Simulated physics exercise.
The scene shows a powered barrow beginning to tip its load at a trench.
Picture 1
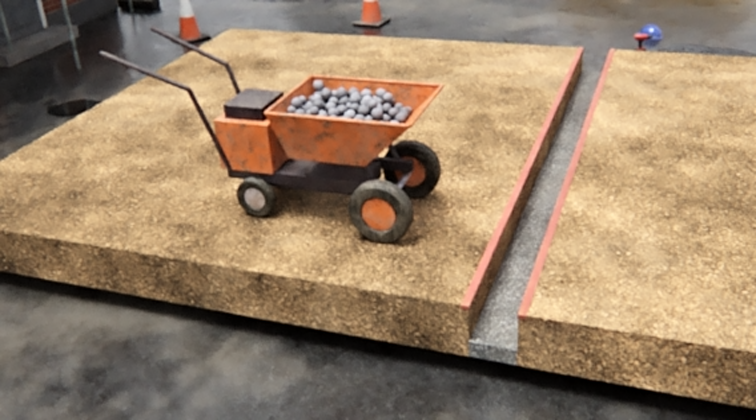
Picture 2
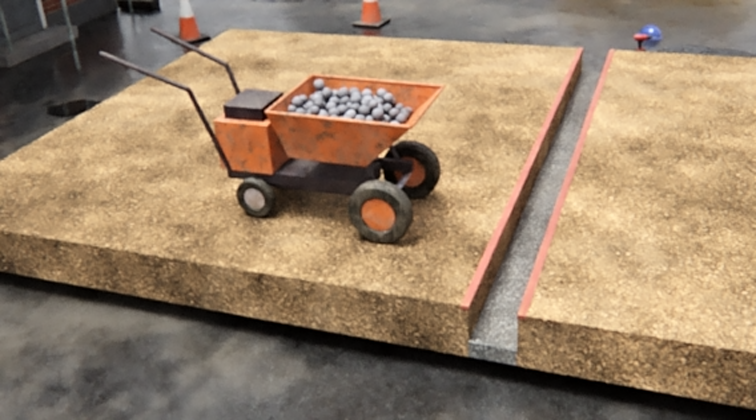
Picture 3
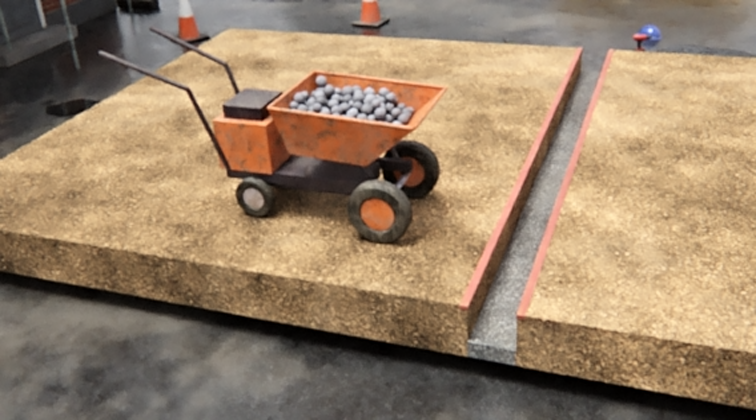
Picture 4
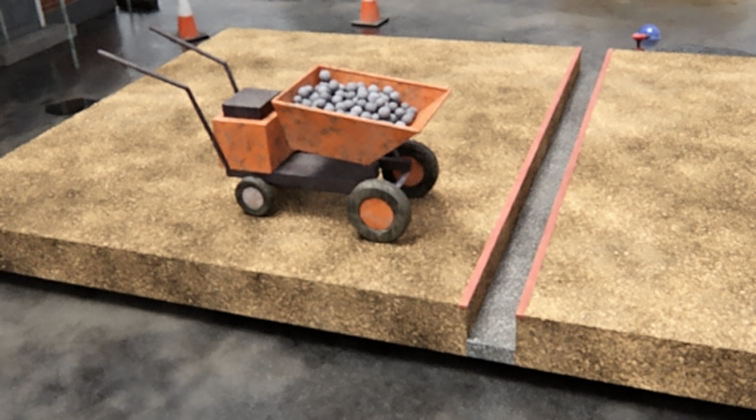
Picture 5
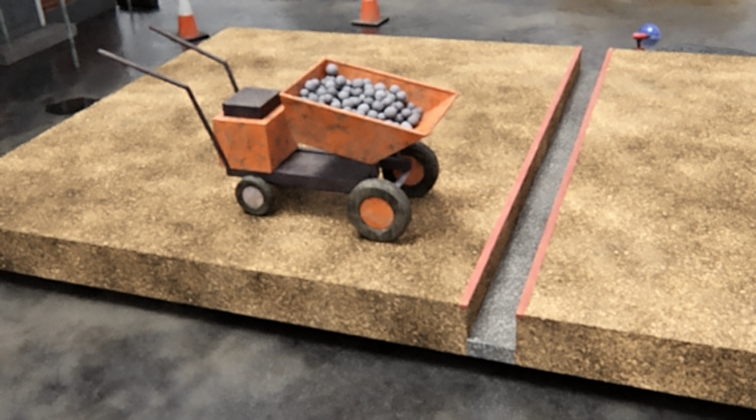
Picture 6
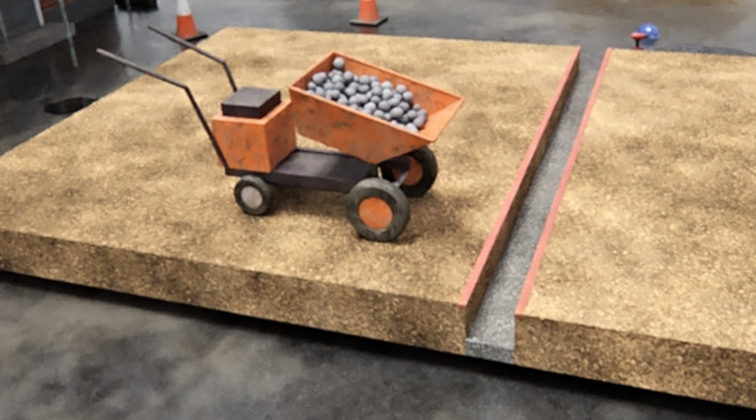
The orange skip of a parked barrow slowly tilts toward the right, carrying grey cobbles.
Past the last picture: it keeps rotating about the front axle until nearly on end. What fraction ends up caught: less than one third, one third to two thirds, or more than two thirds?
More than two thirds.
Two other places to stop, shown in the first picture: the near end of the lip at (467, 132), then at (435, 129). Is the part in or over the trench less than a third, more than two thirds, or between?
Place one, below one third; place two, one to two thirds.
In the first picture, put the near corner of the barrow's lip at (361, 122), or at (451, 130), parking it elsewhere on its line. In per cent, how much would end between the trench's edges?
Around 50 % the first time and around 20 % the second.
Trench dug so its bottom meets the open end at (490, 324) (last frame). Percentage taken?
The share would be roughly 60 per cent.
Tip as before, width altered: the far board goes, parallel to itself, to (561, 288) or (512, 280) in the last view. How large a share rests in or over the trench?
Lab note: Case 1 around 100 %, case 2 50 %.
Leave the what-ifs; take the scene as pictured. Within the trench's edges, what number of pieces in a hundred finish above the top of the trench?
It works out at about 10 percent.
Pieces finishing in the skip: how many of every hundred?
Near 0 %.
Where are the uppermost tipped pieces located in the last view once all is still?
Estimated top, final frame: Near (542, 227).
Shortly afterwards, skip tipped steeply; the whole lot in the skip.
Next, skip tipped right over; the bulk in the skip; only a few short of the trench; a little in or heaped over the trench; a little falling.
Some moments later, skip tipped right over; only a few in the skip; only a few short of the trench; the bulk in or heaped over the trench; a little beyond it.
In the end, skip tipped right over; only a few short of the trench; the bulk in or heaped over the trench; a little beyond it.
